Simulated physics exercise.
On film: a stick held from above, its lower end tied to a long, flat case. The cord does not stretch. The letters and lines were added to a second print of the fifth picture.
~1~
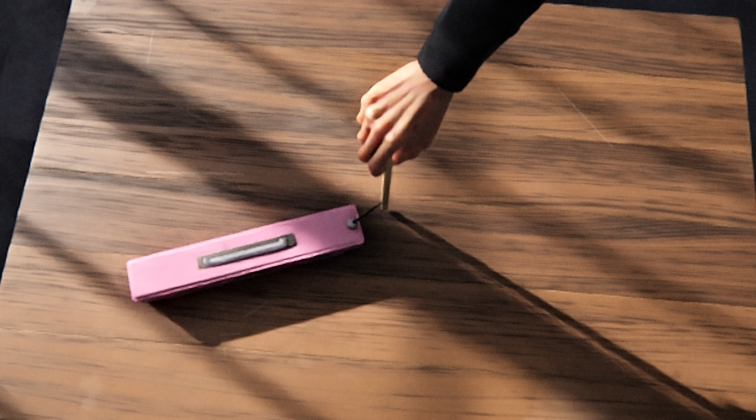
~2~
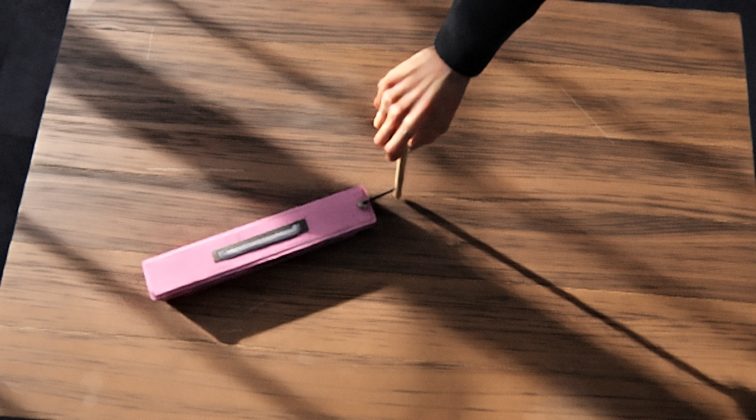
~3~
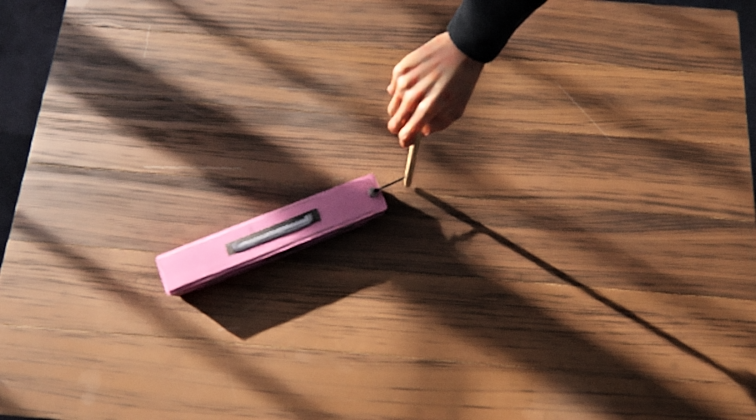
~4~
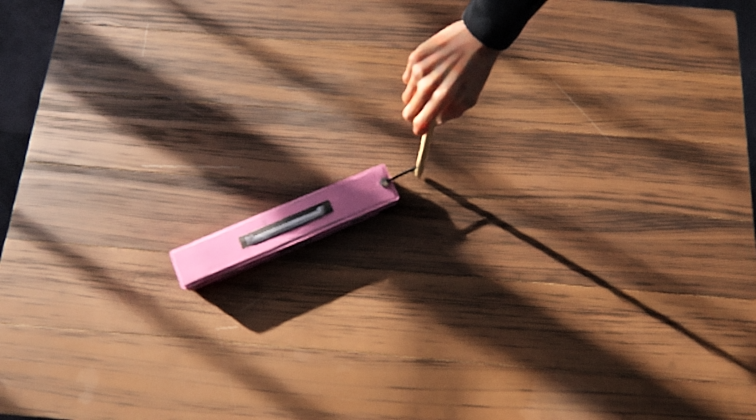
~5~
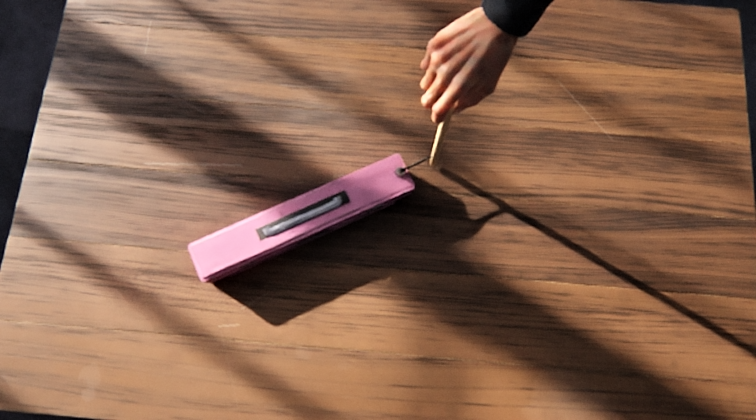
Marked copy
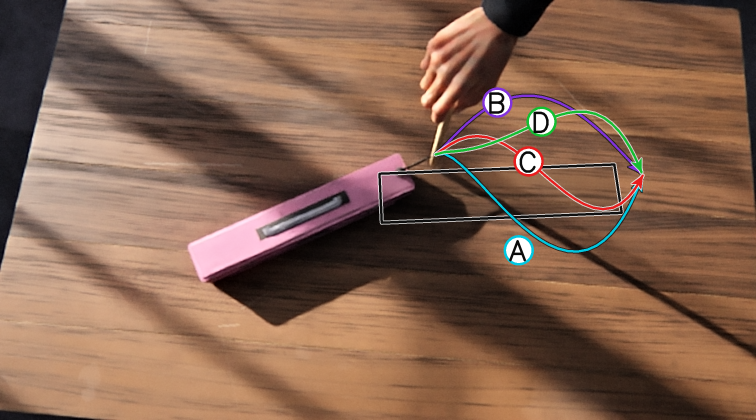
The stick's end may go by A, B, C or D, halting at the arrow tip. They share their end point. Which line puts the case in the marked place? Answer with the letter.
Path C.
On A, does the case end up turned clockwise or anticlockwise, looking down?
It turns clockwise.
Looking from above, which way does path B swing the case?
It turns clockwise.
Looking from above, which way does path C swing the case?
On that path, clockwise.
On the marked copy, A from (435, 155) via (540, 239) to (642, 178); B from (435, 155) via (542, 97) to (641, 173); C from (435, 155) via (544, 174) to (643, 175); D from (435, 155) via (550, 118) to (641, 172); the outline at (500, 193).
Following C. Soon after the start, foot of the stick (513, 150), middle of the case (375, 187).
Later, foot of the stick (586, 206), middle of the case (439, 192).
In the end, foot of the stick (642, 176), middle of the case (500, 192); it lies in the outline.
As for the rest, A leaves its middle at (506, 215); B leaves its middle at (498, 155); D leaves its middle at (500, 159).
